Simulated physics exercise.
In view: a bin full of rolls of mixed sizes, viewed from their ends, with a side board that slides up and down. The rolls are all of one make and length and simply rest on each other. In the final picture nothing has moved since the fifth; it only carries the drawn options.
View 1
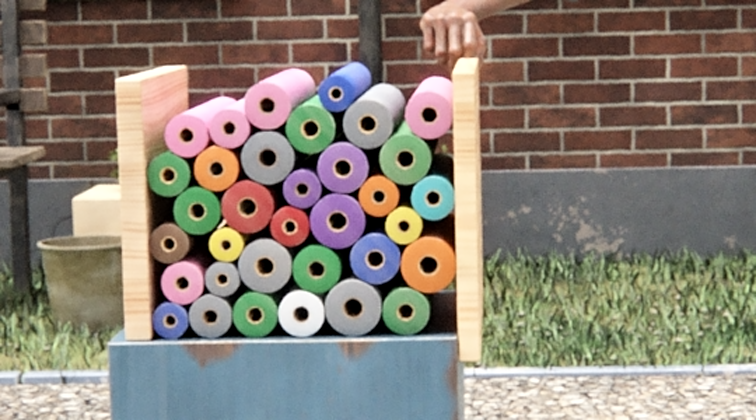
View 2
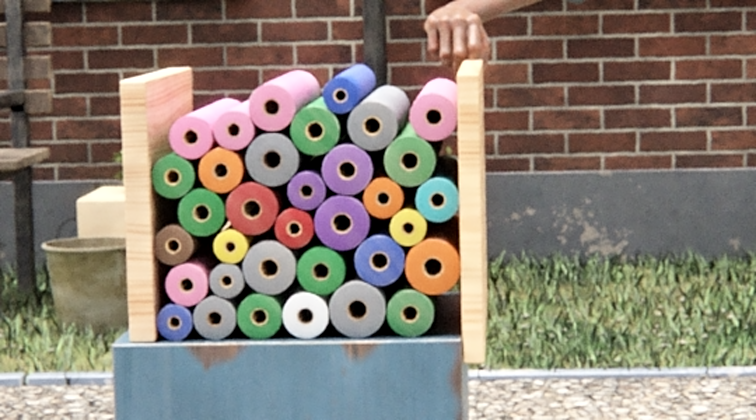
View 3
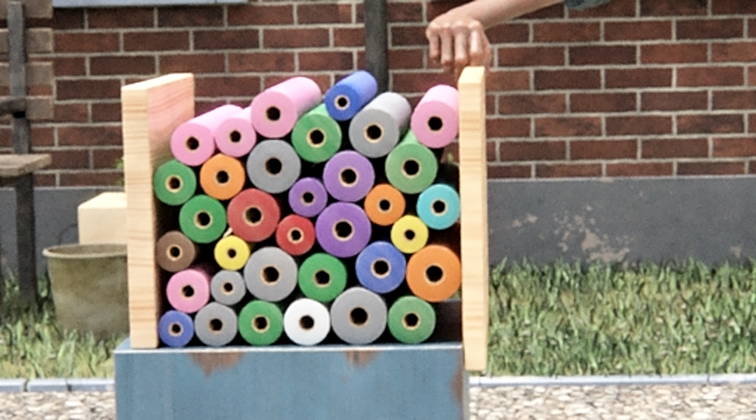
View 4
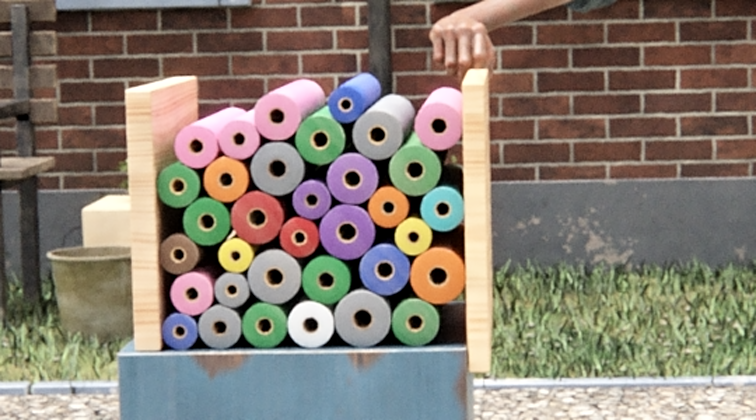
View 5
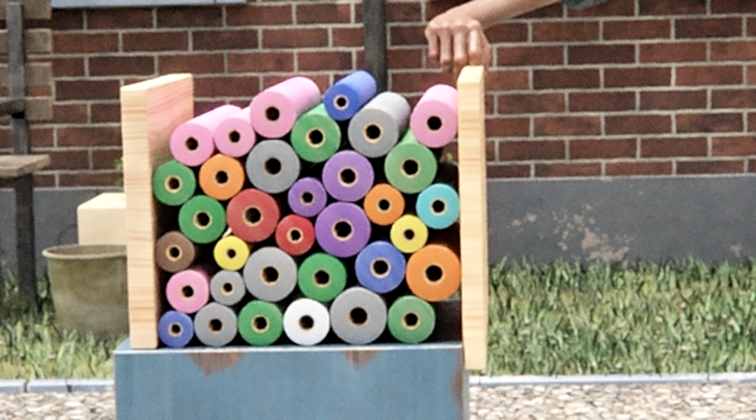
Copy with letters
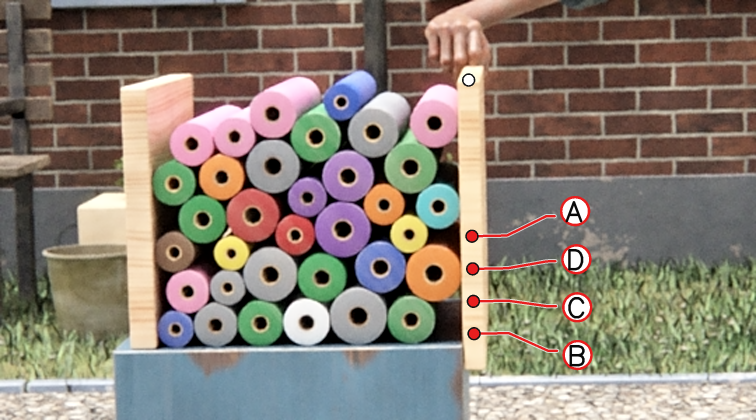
A hand rests atop the right side board while the stacked colored rolls barely move.
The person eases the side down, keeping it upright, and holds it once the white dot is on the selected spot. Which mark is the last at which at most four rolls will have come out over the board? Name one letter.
At most to A.
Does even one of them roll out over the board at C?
At C: Yes.
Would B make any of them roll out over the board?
At B: Yes.
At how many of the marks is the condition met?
One of the four.
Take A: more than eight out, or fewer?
It loses fewer than eight.
On the copy, A at (472, 236); B at (474, 334); C at (473, 302); D at (472, 269); the white dot at (468, 80).
On A. First, top of the board (460, 161).
Then, top of the board (461, 235).
Finally, top of the board (461, 235), two out over the board.
By contrast, B more than four out over the board; C more than four out over the board; D five out over the board.
